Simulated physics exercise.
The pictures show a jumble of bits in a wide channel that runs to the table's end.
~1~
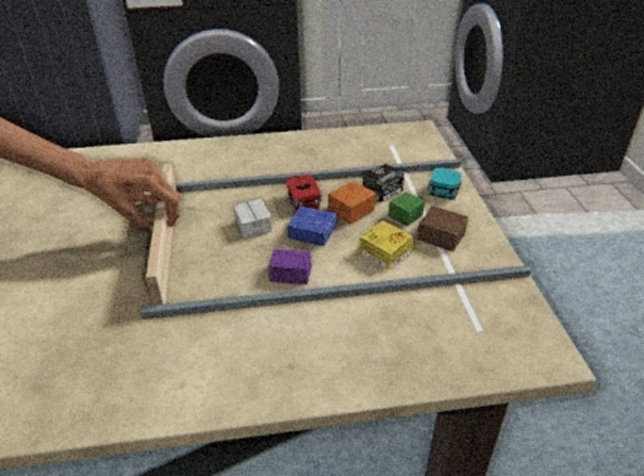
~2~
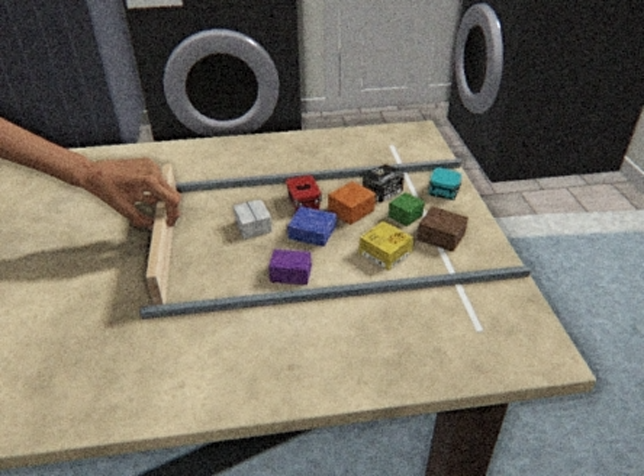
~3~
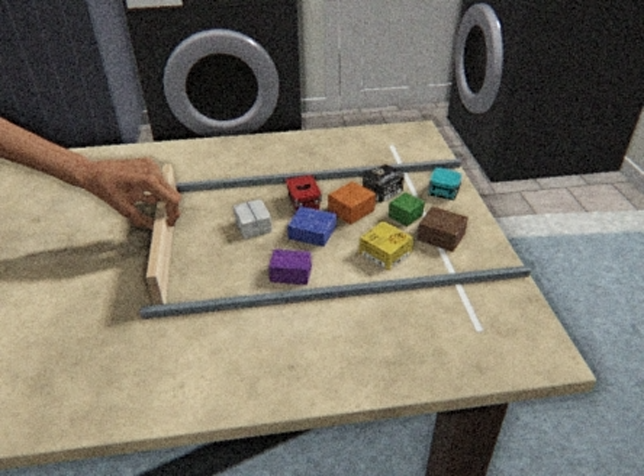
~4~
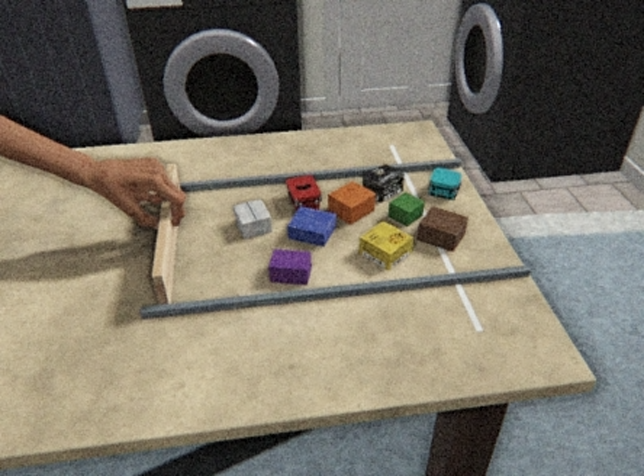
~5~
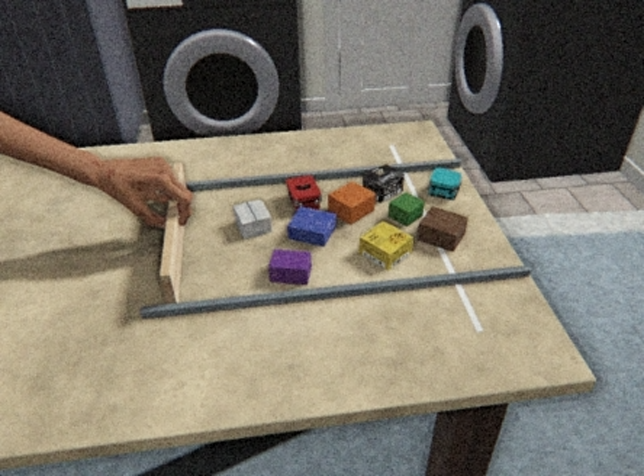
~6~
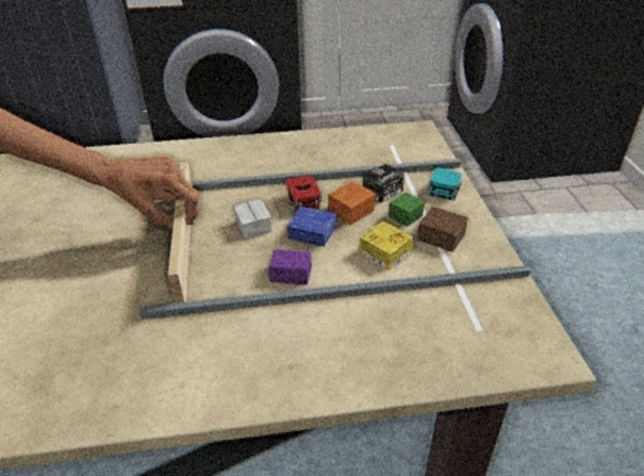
On a tabletop in front of two dark front-loading machines, a hand holds an upright board between two rails and slides it slightly to the right, while the colourful blocks scattered ahead of it stay still.
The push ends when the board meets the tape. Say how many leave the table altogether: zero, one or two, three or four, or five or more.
In the end the number that fall off is one or two.
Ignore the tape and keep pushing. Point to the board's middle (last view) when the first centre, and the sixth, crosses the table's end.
At (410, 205) for the first, at (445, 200) for the sixth.
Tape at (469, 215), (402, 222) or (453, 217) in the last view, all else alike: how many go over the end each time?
Try by try, 6, 0 and 6.
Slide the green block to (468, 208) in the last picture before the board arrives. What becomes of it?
From there it falls.
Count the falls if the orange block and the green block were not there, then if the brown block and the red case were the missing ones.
First 0, then 1.
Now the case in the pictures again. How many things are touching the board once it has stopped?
In contact: 4.
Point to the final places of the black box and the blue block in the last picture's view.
First (455, 169), then (457, 224).
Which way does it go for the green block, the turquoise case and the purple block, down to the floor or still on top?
The green block is kept, the turquoise case tumbles off, the purple block holds on.
Soon after, none off yet; turquoise case at rest near (445, 185); brown block at rest near (442, 228); green block at rest near (406, 209).
At rest, the number that fall off is one or two; fallen, brown block and turquoise case.
